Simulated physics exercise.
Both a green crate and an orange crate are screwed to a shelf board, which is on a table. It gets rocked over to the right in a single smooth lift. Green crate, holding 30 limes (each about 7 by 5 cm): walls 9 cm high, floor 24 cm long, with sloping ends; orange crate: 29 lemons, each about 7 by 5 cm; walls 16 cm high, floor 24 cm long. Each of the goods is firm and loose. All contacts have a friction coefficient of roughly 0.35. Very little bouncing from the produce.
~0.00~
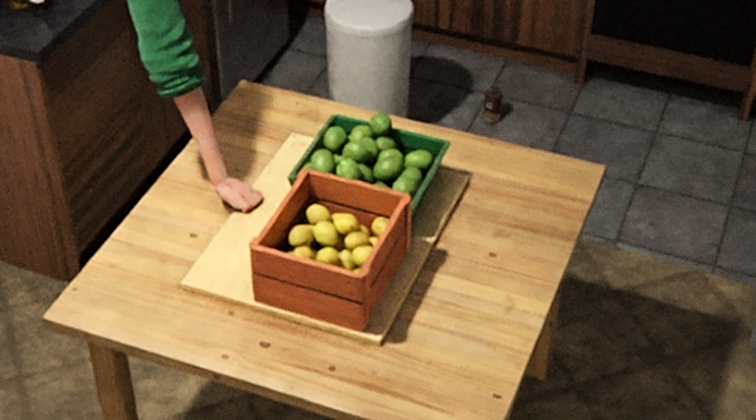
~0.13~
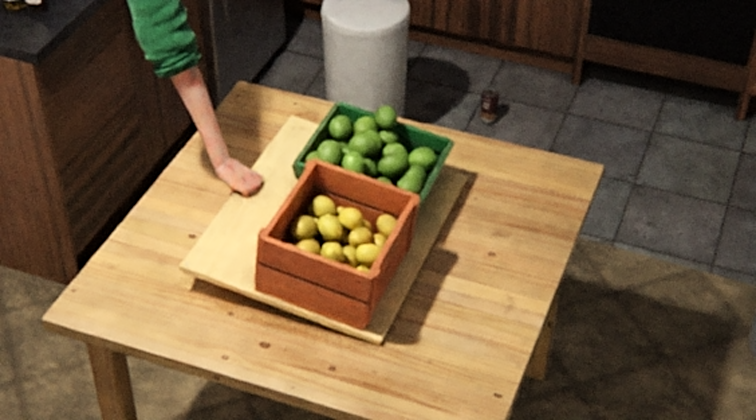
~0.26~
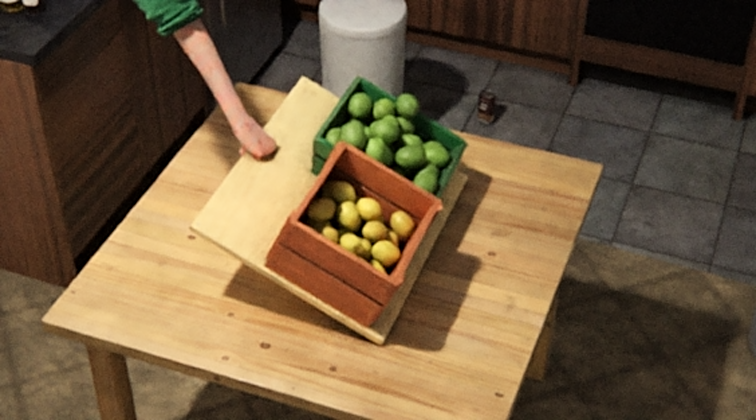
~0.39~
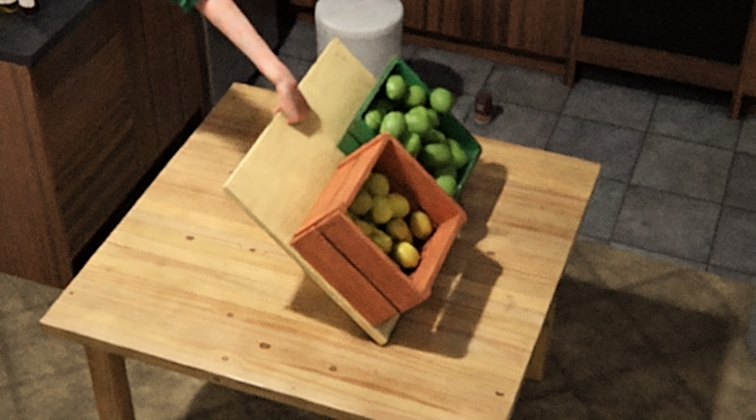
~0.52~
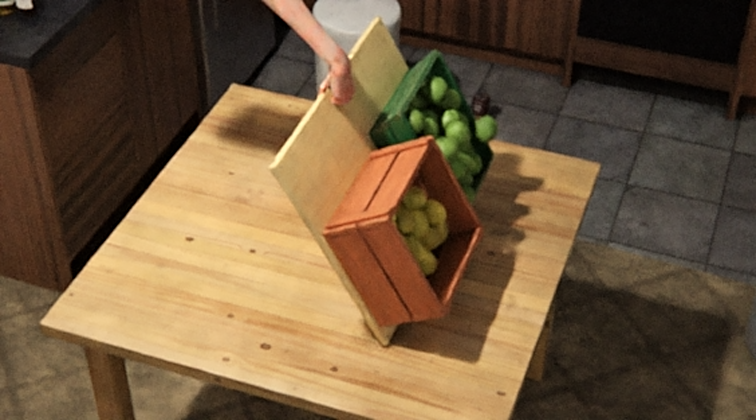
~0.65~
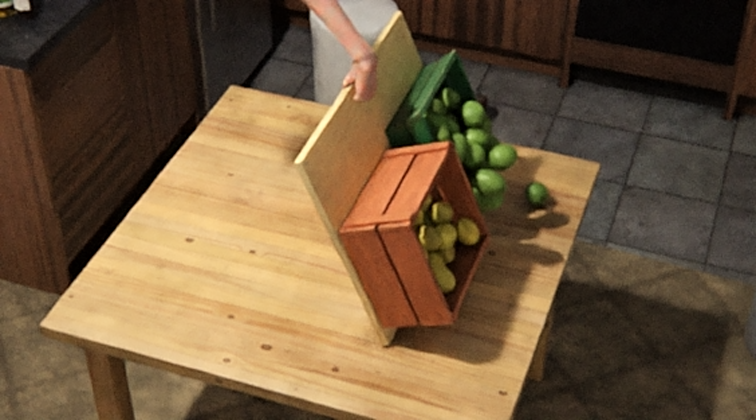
In a kitchen with a grey tiled floor and dark wooden cabinets, seen from above, a pale wooden table stands near a white bin. A green crate of limes sits behind an orange crate of yellow fruit on a light board, a green-sleeved arm reaching to its left edge. As the camera shifts slightly, the hand lifts that edge, tilting board and crates steeply rightward, and several limes tumble from the green crate.
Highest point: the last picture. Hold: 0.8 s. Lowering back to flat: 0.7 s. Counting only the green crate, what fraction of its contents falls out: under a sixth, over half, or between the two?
The green crate loses over half of what it held.
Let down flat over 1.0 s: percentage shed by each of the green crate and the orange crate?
Green crate 70, orange crate 0 per cent.
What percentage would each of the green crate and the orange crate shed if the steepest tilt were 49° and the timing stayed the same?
Then the green crate sheds 30 %, while the orange crate sheds 0 %.
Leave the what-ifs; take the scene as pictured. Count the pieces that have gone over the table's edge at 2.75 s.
Roughly 12.
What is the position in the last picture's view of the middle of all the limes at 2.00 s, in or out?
Their middle is around (530, 231).
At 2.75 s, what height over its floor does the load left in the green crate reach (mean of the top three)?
11 centimetres high, more or less.
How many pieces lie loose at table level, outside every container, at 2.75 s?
About 8.
After 0.99 s, tilt 67°; the green crate is down by 19 of 30 and the orange crate has all 29.
After 1.41 s, tilt 67°; the green crate is down by 20 of 30 and the orange crate has all 29.
After 2.00 s, tilt 8°; the green crate is down by 20 of 30 and the orange crate has all 29.
Outcome (at 2.75 s), the green crate is down by 20 of 30 and the orange crate has all 29. Asked share, 20 of 30, 67 per cent.
